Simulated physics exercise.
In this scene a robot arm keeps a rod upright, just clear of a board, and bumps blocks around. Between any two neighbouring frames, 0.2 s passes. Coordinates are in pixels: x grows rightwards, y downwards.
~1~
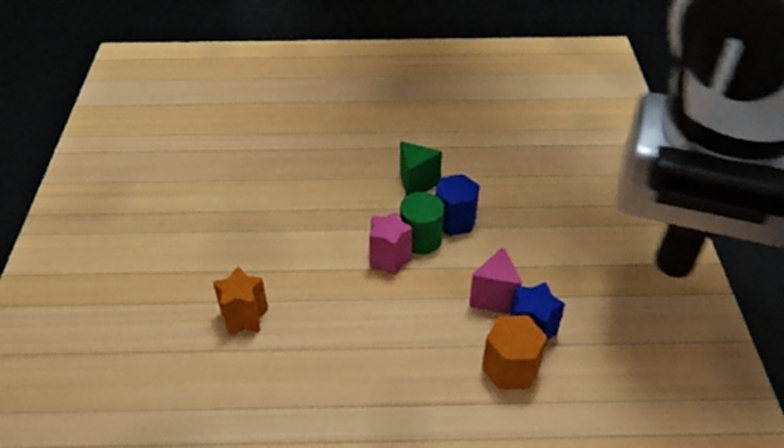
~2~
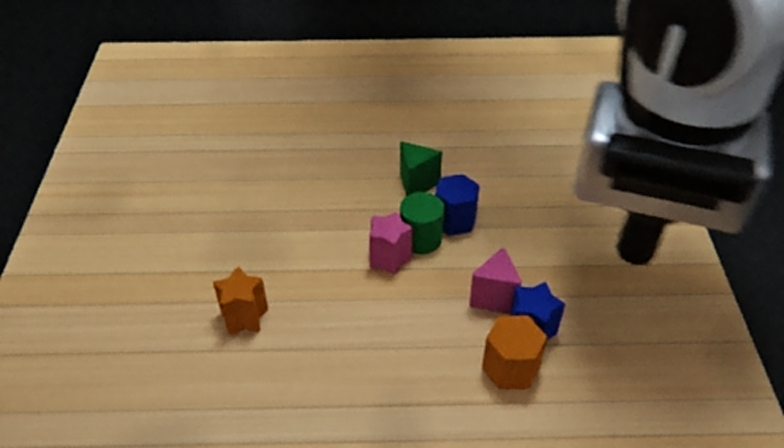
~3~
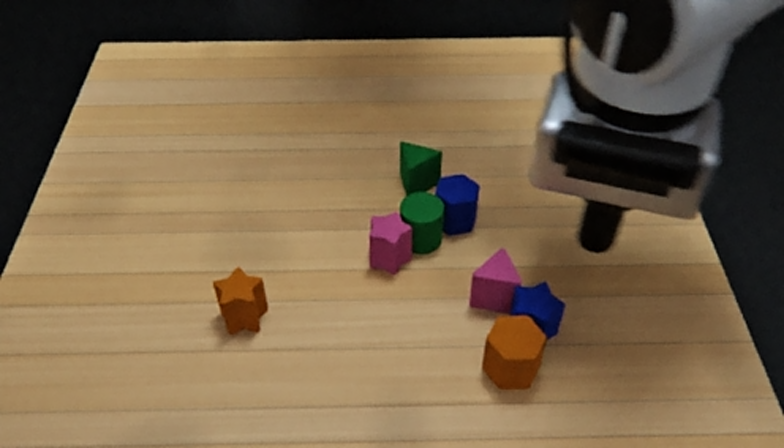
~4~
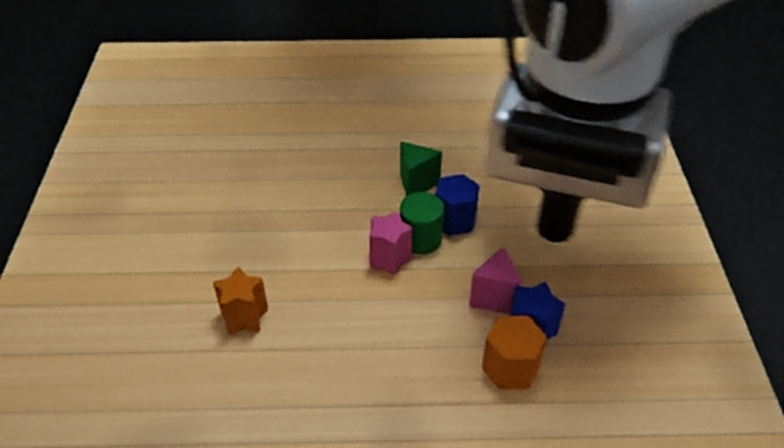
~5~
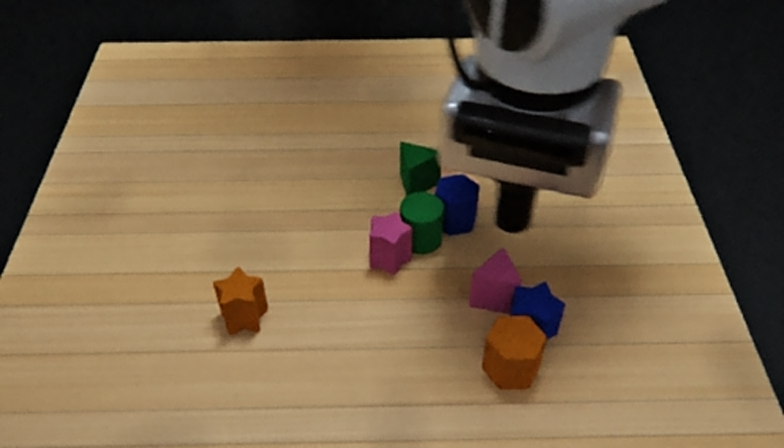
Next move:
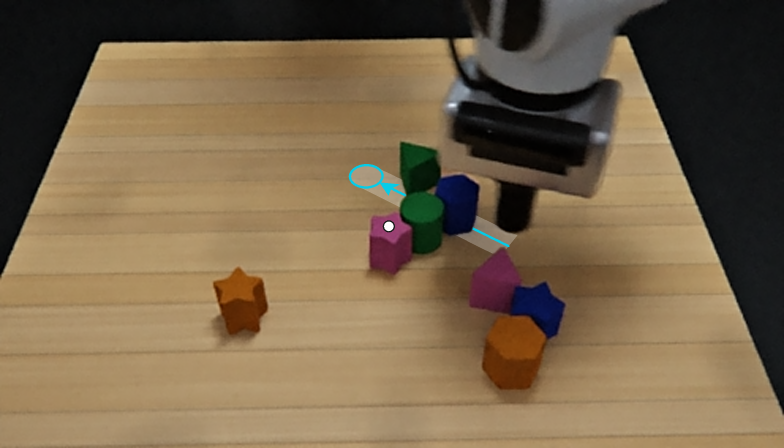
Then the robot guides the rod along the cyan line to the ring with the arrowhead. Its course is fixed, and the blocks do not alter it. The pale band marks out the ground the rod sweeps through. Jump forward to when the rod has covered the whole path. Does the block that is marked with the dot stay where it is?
It seems so.
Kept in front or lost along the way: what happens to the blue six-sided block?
It is still ahead of the rod.
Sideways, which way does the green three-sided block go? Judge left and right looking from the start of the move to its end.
My answer: Right.
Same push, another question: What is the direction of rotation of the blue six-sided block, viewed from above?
Rotation: Clockwise.
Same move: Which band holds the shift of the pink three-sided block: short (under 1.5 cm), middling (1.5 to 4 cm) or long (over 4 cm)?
I'd go with under 1.5 cm for this block.
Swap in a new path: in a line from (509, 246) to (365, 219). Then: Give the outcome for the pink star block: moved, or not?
Answer: Moved.
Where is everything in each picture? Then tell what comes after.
The first frame shows rod tip (674, 265); block tops, pink star block (389, 226); green three-sided block (417, 153); blue six-sided block (458, 188); pink three-sided block (499, 267).
The second frame shows rod (635, 253); blocks unchanged.
The third frame shows rod (595, 241); blocks unchanged.
The fourth frame shows rod (554, 231); blocks unchanged.
The fifth frame shows rod (512, 222); pink star block (389, 226); green three-sided block (417, 153); blue six-sided block (458, 188); pink three-sided block (499, 267).
Path on the board, from (509, 246) directly to (366, 176); the dot is on the pink star block.
On the path given first. One third of the way, rod (460, 197); green three-sided block (414, 150); blue six-sided block (430, 172), turned 15° clockwise.
Two thirds of the way, rod (411, 174); green three-sided block (396, 130), turned 50° clockwise; blue six-sided block (383, 150), turned 25° clockwise.
At the end, rod (365, 152); pink star block in place; green three-sided block (393, 125), turned 70° clockwise; blue six-sided block (341, 128), turned 35° clockwise; pink three-sided block in place.
